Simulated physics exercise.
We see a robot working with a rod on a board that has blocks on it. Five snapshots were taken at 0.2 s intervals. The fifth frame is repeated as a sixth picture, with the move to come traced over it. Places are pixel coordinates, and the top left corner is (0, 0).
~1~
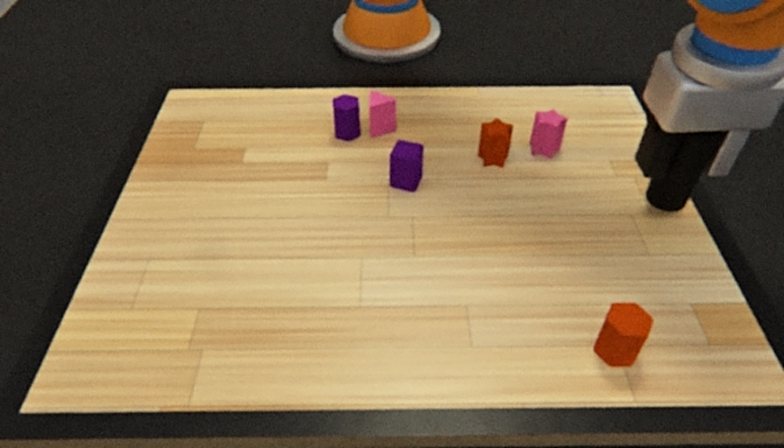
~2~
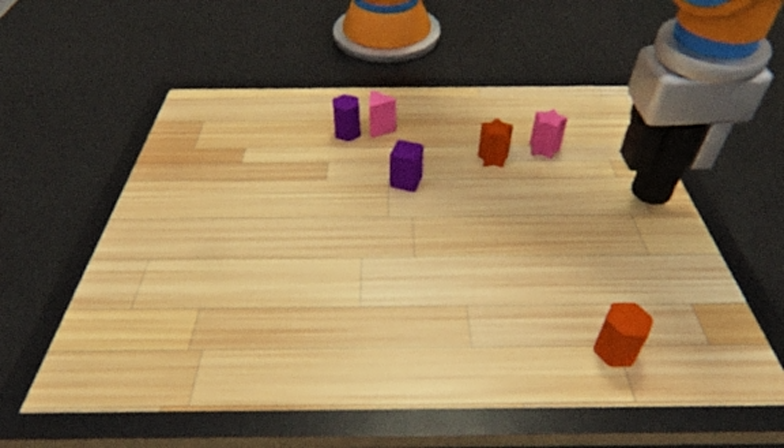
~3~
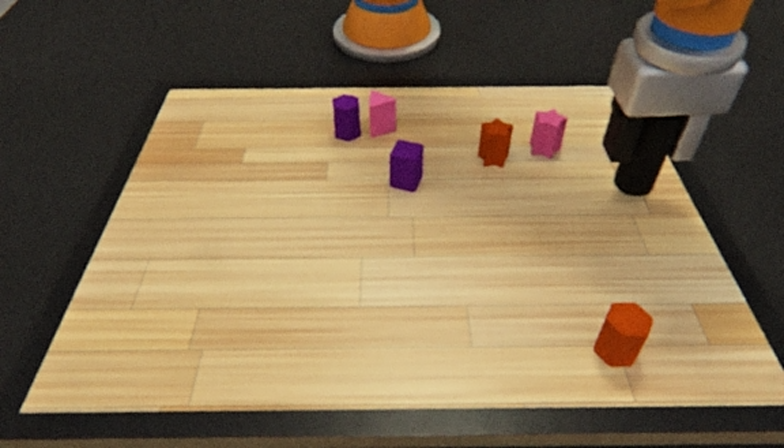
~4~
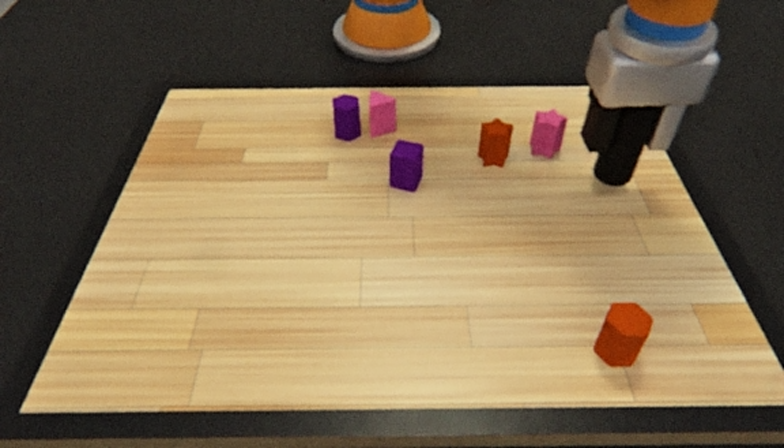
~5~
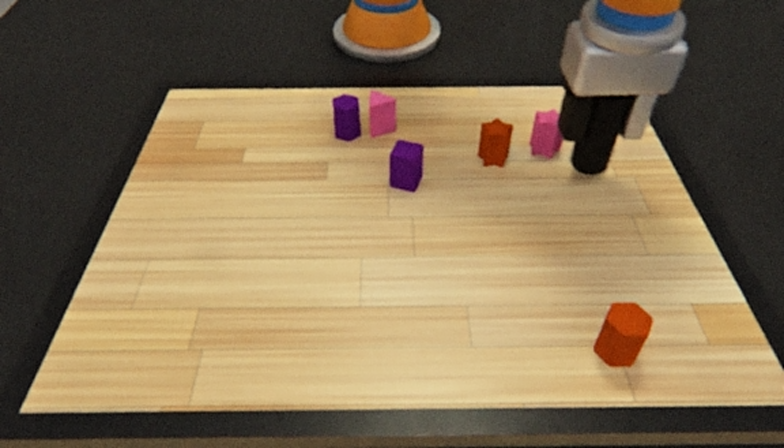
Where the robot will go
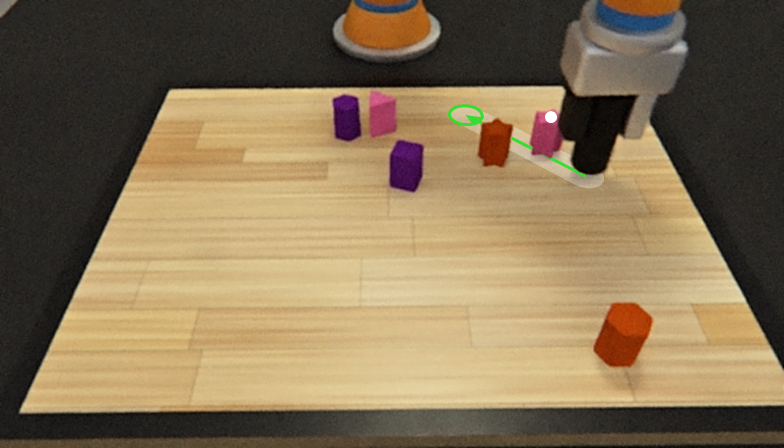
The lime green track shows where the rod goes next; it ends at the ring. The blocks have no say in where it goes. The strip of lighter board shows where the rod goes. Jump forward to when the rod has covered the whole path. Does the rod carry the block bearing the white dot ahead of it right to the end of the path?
I believe not.
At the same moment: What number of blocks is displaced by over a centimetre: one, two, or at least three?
The push will move one block.
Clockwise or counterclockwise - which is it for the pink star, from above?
It spins clockwise.
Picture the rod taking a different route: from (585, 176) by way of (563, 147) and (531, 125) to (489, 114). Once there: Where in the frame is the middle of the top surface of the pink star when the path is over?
The centre of its top face lies at (520, 106).
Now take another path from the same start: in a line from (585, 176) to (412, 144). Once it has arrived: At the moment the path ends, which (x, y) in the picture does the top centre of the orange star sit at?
By then it is at (384, 108).
Path on the board, straight from (585, 176) to (466, 115); the dot is on the pink star.
The first path, step by step. One third of the way, rod (545, 143); pink star (532, 106), turned 25° clockwise.
Two thirds of the way, rod (504, 123); pink star (502, 86), turned 45° clockwise.
At the end, rod (467, 104); orange star in place; pink star (491, 75), turned 100° clockwise.
